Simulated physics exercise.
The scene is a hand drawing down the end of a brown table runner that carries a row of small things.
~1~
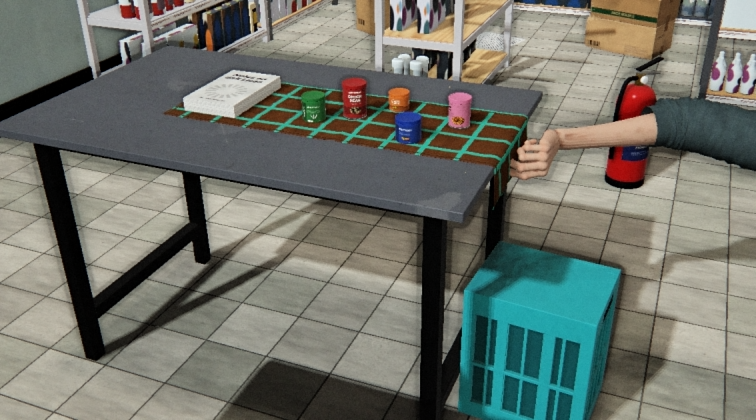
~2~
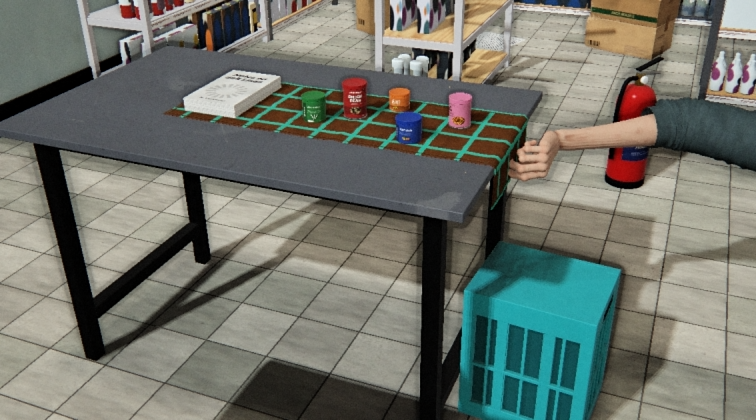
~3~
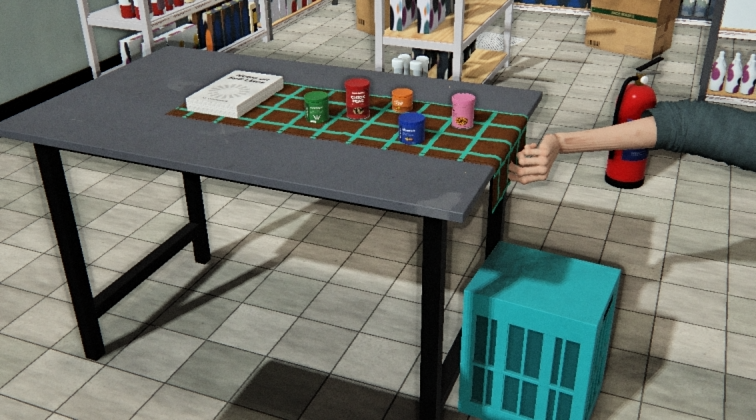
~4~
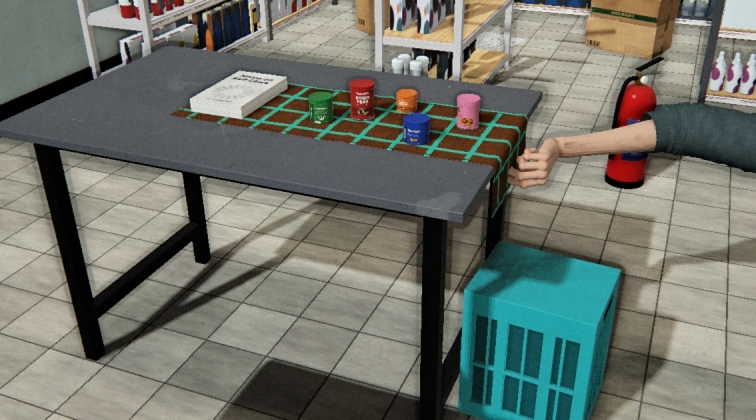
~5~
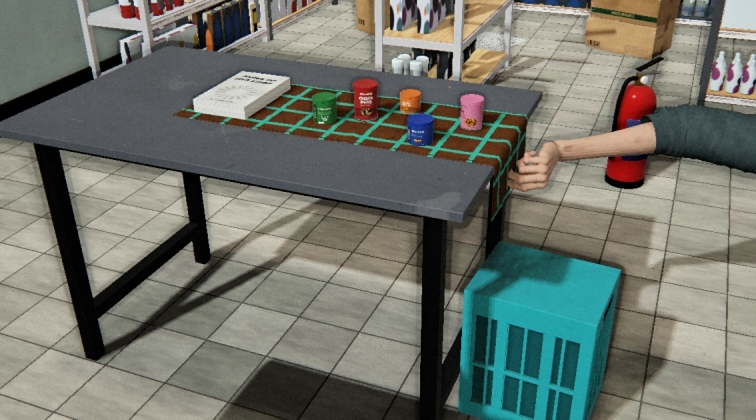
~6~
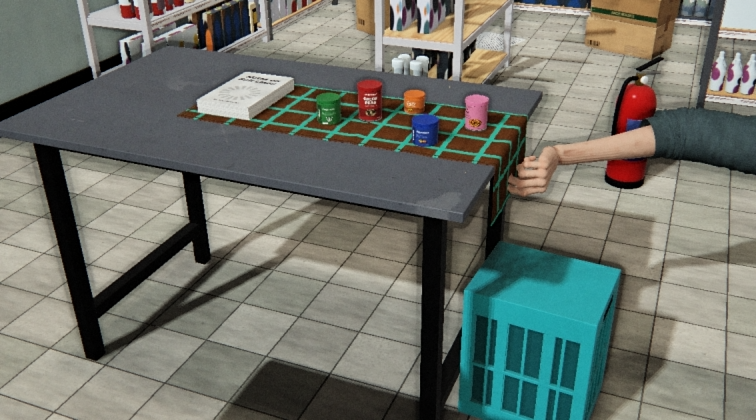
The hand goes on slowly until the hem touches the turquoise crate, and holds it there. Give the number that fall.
The number is two.
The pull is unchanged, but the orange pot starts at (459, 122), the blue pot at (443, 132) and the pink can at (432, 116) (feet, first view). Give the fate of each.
Looking at each one, the orange pot drops away, the blue pot drops away and the pink can drops away.
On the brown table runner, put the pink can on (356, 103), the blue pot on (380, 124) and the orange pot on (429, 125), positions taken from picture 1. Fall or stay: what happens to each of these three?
Result - the pink can stays put, the blue pot stays put, and the orange pot comes off.
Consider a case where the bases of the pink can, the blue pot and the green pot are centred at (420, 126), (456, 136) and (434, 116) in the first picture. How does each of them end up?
Briefly: Pink can drops; blue pot drops; green pot drops.
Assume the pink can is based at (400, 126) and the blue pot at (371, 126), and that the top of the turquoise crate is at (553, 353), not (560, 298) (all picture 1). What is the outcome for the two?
So the pink can leaves, and the blue pot leaves.
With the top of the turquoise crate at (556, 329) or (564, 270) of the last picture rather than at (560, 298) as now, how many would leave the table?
Counting them gives 3 and 1.
Soon after, hem near (507, 229); all still up.
After that, hem on the crate; pink can and blue pot gone.
In the end, hem on the crate; pink can and blue pot gone. The count of fallen things is two.
